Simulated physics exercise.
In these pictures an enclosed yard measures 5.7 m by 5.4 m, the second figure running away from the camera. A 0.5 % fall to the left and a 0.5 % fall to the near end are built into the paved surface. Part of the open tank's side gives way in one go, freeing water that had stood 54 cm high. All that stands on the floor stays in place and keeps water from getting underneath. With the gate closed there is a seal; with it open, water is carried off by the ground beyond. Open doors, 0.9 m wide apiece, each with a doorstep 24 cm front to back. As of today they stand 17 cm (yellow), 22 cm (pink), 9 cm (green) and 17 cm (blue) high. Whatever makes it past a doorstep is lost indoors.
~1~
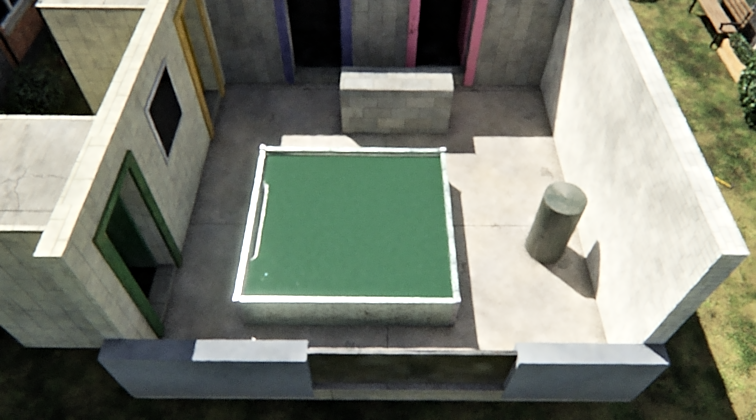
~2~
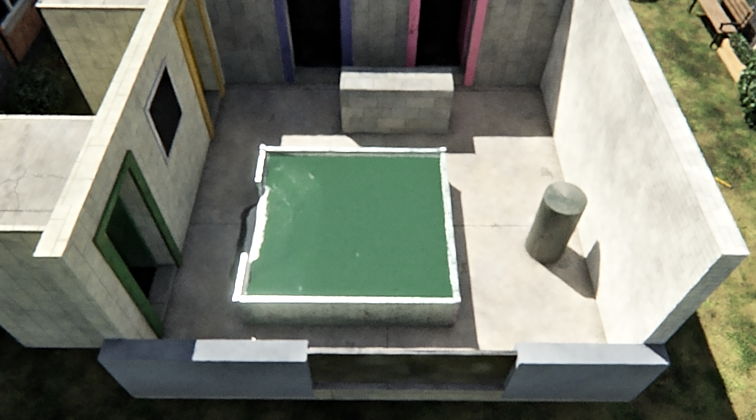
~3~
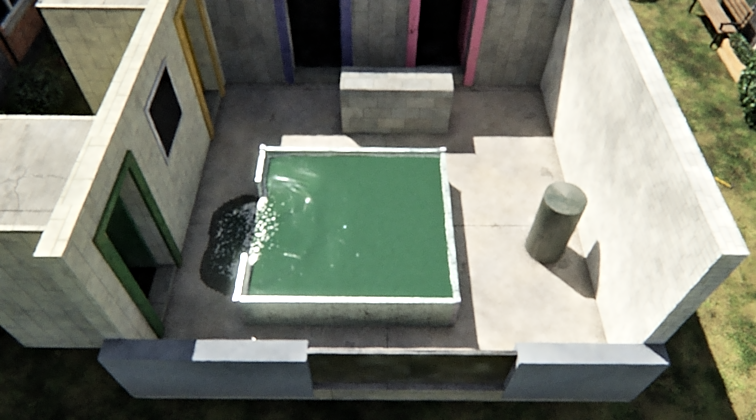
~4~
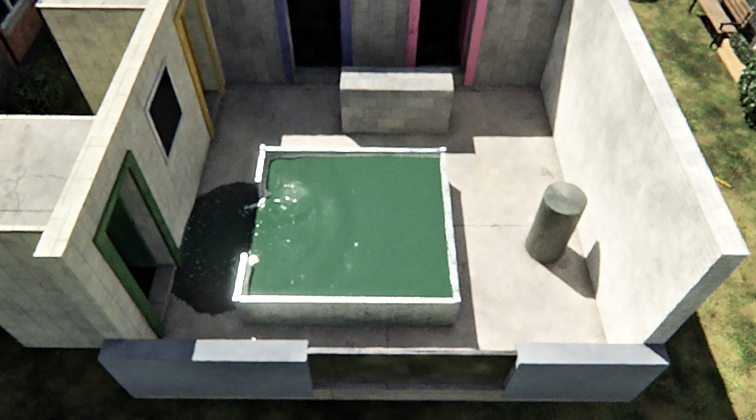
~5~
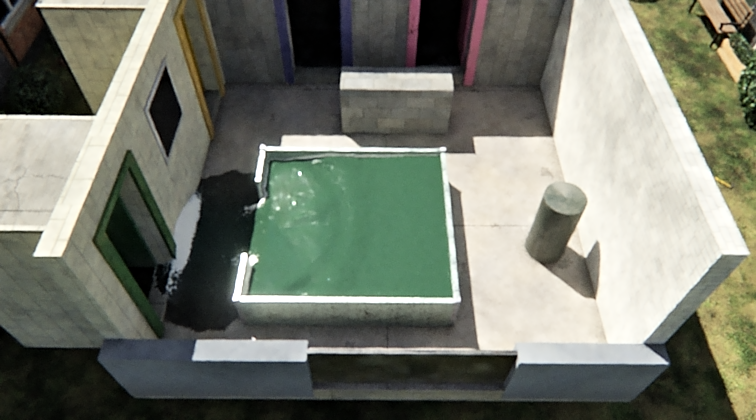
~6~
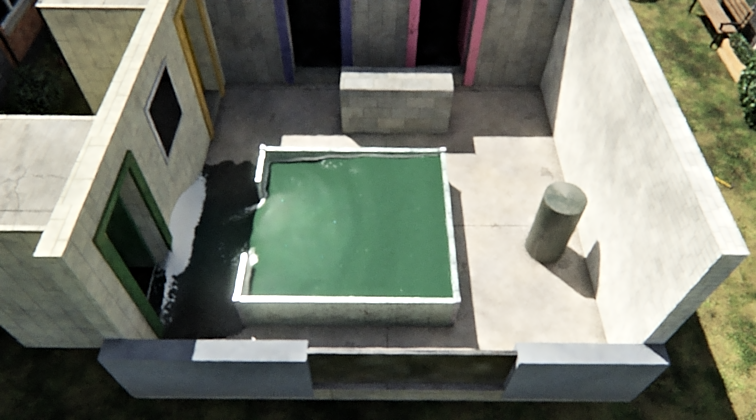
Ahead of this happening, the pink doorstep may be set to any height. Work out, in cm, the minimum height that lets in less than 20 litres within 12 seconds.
I would say 6 cm.
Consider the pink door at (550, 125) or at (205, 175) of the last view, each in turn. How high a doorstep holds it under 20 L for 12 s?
First place around 9.0 cm, second around 16 cm.
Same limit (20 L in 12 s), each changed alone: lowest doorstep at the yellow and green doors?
About 12.5 cm at yellow and 29 cm at green.
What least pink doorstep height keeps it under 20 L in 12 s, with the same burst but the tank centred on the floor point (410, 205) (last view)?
It should be around 6.5 cm high.
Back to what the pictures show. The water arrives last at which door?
Last in order comes the pink door.
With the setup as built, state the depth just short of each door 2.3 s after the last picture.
Depths in cm: Yellow 7, pink 1, green 23, blue 16.
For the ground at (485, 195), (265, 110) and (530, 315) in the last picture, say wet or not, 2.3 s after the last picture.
In order: Untouched, soaked, untouched.
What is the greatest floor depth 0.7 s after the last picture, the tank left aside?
Max depth: Near 44 cm.
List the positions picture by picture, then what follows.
The first frame shows still water, 54 cm deep, in the open tank at (351, 220); the pink door at (444, 37) is dry.
In the second frame, the gap is at (259, 236), the front 0.2 m out at (238, 276); the back of the open tank holds 54 cm.
In the third frame, the gap is at (259, 236), the front 0.7 m out at (208, 272); the back of the open tank holds 54 cm.
In the fourth frame, the front is at (194, 207), 1.1 m from the gap at (259, 236); 1.8 m2 of floor is wet, 54 cm left at the back.
In the fifth frame, the gap is at (259, 236), the front 1.3 m out at (161, 272); the back of the open tank holds 54 cm.
In the sixth frame, water pours out at (259, 235) and has run 1.3 m, to (204, 168); about 8 cm deep outside, 54 cm at the back; 3.9 m in a straight line remain to the pink door at (444, 37).
Then, 0.7 s after the last picture water covers 15 % of the floor, deepest (44 cm) near (199, 236); it has not reached the pink door.
Then, 2.3 s after the last picture water covers 45 % of the floor, deepest (37 cm) near (152, 369); it has not reached the pink door.
Then, 11.3 s after the last picture water covers 95 % of the floor, deepest (20 cm) near (607, 372); 9 cm at the pink door, 0 litres in over its 22 cm doorstep.
At the pink door as built, the water peaked near 10 cm, 7.3 s after the last picture.
With a doorstep of 5 cm, 31 litres would have come in within the 12 s; with 7 cm, 9 litres. So under 20 litres takes about 6 cm.
